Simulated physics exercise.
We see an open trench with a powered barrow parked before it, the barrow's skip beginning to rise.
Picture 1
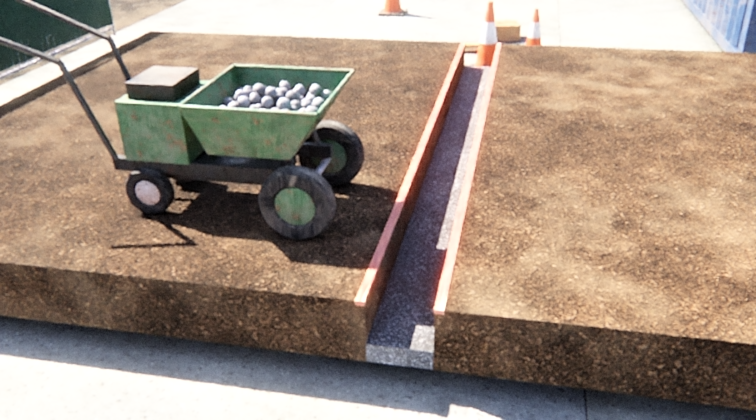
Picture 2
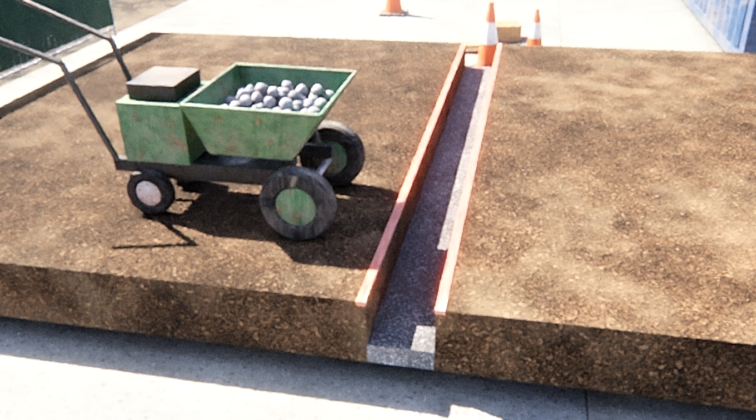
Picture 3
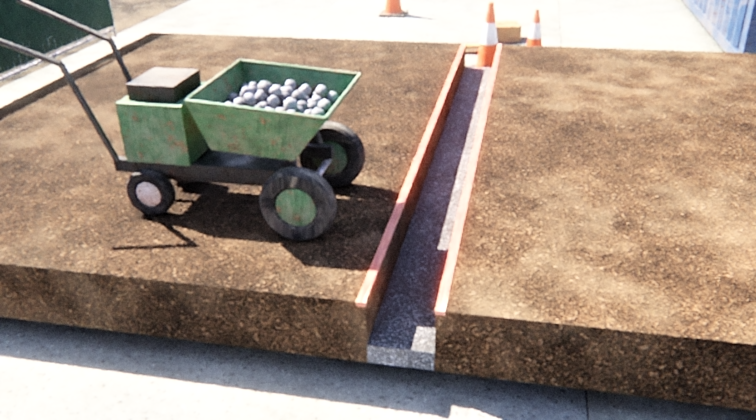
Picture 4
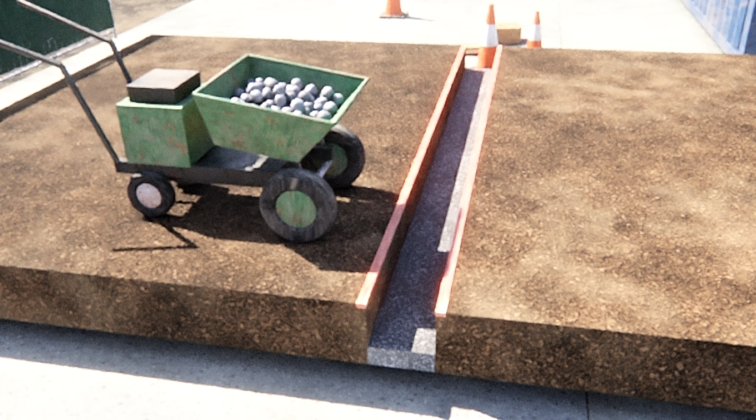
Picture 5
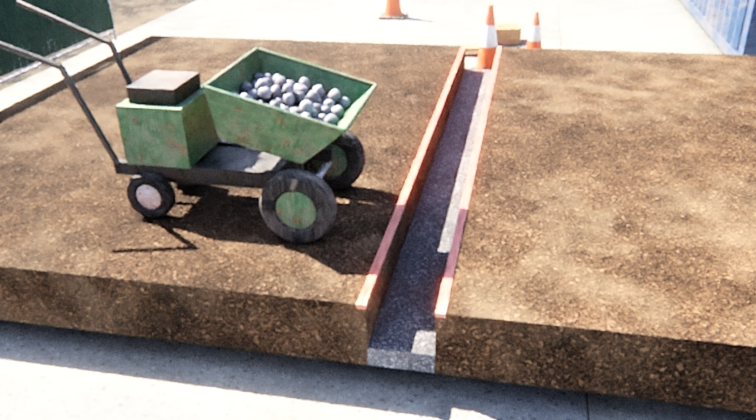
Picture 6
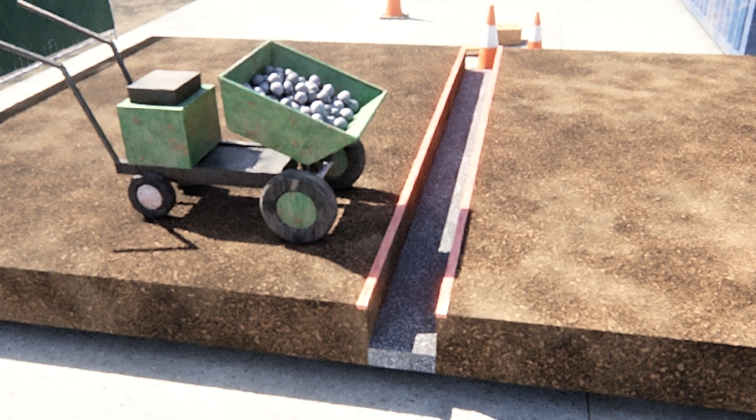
Green skip of a powered barrow tilting steadily toward a narrow trench on the right, round grey cobbles still heaped inside.
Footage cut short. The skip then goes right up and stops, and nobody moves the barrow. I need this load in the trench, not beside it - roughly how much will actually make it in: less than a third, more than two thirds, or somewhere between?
More than two thirds of it.
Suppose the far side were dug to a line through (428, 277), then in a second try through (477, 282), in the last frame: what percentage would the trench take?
First case 70 %, second case 100 %.
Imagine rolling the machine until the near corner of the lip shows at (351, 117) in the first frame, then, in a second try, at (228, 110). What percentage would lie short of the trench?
The first position yields around 0 per cent; the second yields around 70 per cent.
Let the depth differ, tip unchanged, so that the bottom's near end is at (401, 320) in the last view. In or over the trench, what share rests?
70 %.
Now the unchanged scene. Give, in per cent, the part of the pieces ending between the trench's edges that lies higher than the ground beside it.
0 %, roughly.
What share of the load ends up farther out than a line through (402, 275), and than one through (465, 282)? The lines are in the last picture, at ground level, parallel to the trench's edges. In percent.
Estimate, first then second: 70 %, 0 %.
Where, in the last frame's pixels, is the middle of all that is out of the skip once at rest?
Close to (433, 244), more or less.
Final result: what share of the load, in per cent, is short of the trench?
Roughly 0 in a hundred.
Soon, skip tipped steeply; all in the skip.
A while on, skip tipped right over; about two thirds in the skip; about a third in or heaped over the trench; a stray few beyond it.
Towards the end, skip tipped right over; a stray few in the skip; nearly all in or heaped over the trench; a stray few beyond it.
Finally, skip tipped right over; nearly all in or heaped over the trench; a stray few beyond it.
